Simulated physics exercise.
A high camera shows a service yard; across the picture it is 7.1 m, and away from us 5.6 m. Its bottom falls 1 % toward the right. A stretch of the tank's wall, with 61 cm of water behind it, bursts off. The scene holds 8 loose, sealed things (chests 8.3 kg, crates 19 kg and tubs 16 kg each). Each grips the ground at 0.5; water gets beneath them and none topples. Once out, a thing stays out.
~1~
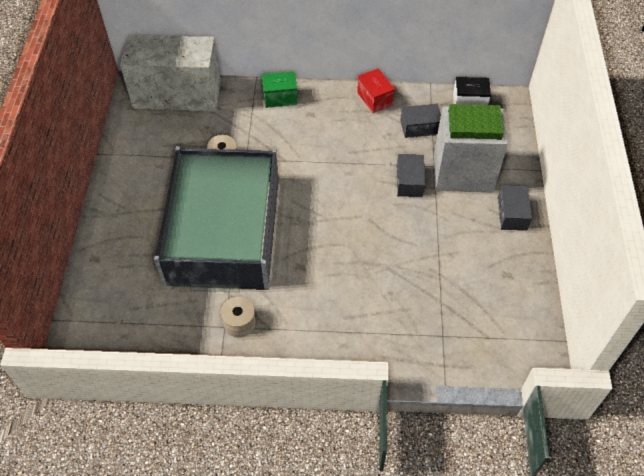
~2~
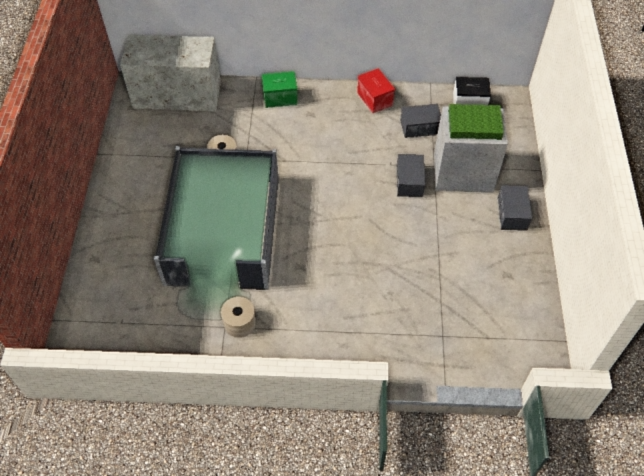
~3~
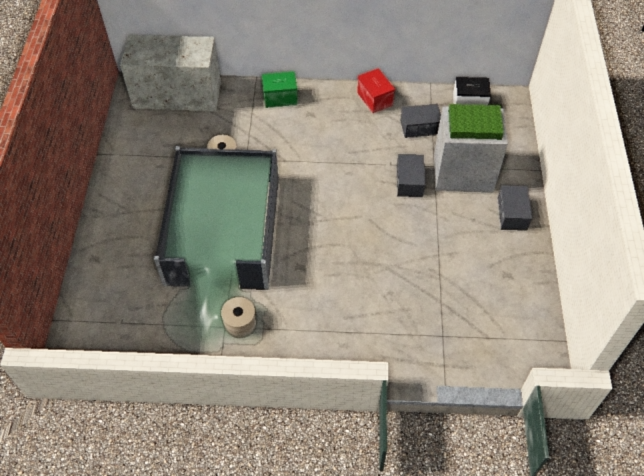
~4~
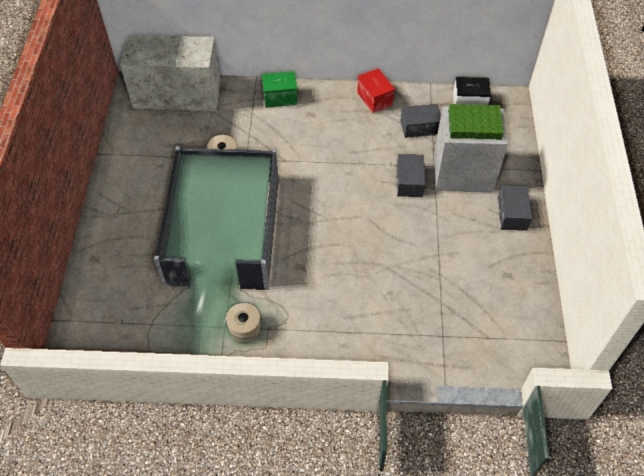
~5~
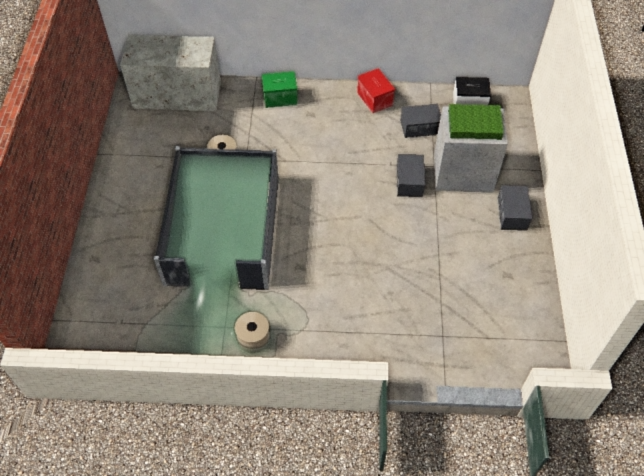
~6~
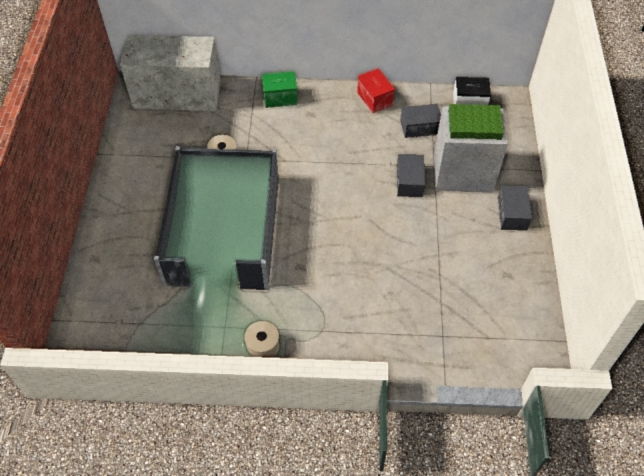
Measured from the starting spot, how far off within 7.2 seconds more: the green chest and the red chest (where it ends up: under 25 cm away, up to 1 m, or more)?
The green chest remains where it was. The red chest remains where it was.
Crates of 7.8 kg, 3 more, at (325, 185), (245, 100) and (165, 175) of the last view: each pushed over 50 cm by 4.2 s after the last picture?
First inside the limit, then inside the limit, then outside the limit.
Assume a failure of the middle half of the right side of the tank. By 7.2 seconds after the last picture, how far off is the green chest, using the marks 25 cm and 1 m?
Then the green chest stays put.
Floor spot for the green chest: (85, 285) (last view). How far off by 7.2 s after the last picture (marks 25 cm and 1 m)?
Put there, it wanders off a long way.
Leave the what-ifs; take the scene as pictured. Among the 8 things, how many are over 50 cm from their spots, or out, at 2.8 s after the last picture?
The number I get is 1.
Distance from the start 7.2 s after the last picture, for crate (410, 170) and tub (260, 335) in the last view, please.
Taking them in turn, the shifts are 0 cm and 300 cm.
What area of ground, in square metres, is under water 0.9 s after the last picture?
Close to 8.0 m2, I'd say.
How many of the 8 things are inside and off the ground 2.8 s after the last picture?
Count: 0.
Then, 0.9 s after the last picture the green chest is near (279, 81), 0.0 m from its start, aground; the red chest is near (376, 82), 0.0 m from its start, aground; 0 of 8 are out; 0 afloat.
Then, 2.8 s after the last picture the green chest is near (279, 81), 0.0 m from its start, aground; the red chest is near (376, 82), 0.0 m from its start, aground; 0 of 8 are out; 0 afloat.
Then, 4.8 s after the last picture the green chest is near (279, 81), 0.0 m from its start, aground; the red chest is near (376, 82), 0.0 m from its start, aground; 0 of 8 are out; 0 afloat.
Then, 7.2 s after the last picture the green chest is near (282, 81), 0.0 m from its start, aground; the red chest is near (376, 82), 0.0 m from its start, aground; 0 of 8 are out; 0 afloat.
